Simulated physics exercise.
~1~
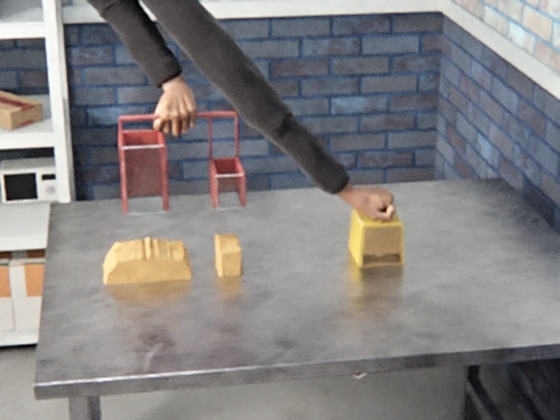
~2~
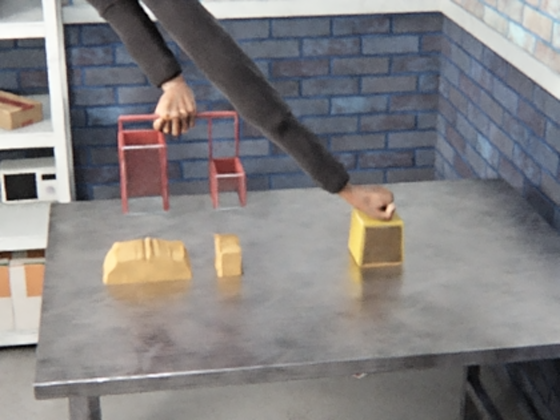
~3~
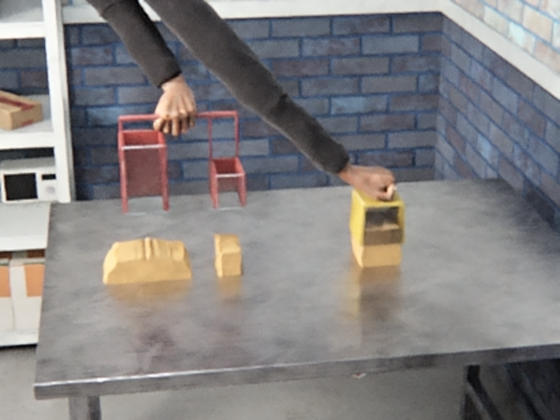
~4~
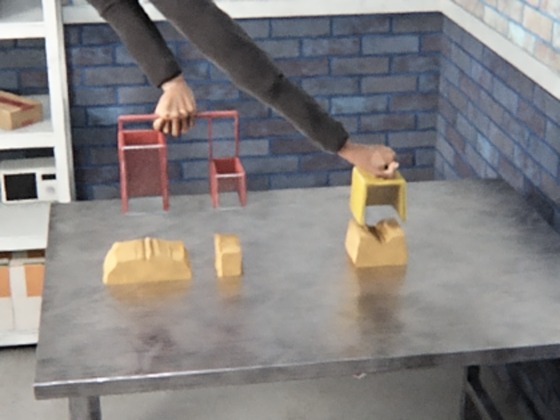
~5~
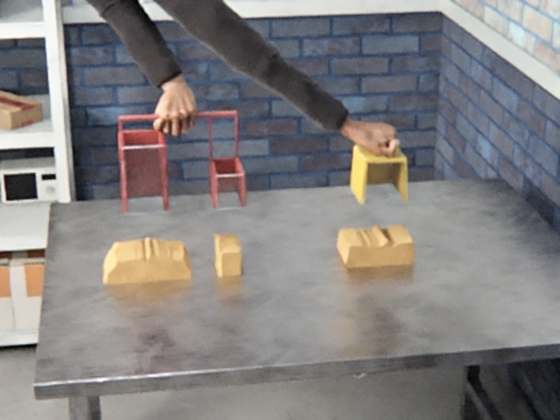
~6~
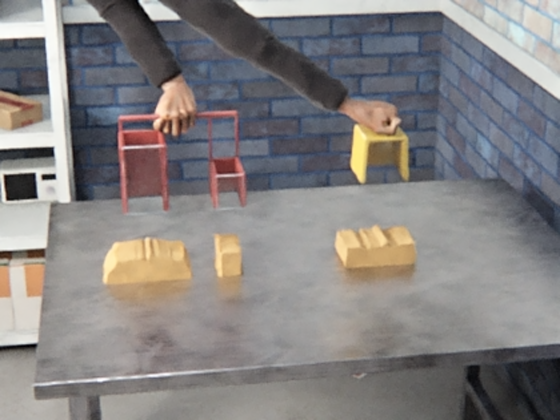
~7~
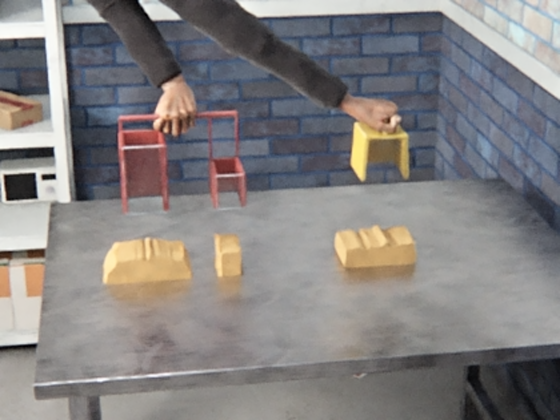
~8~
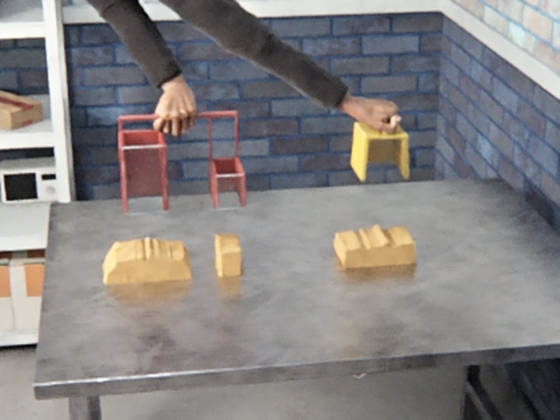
A hand lifts a yellow tin off moist sand, which slumps into a low, ridged heap.
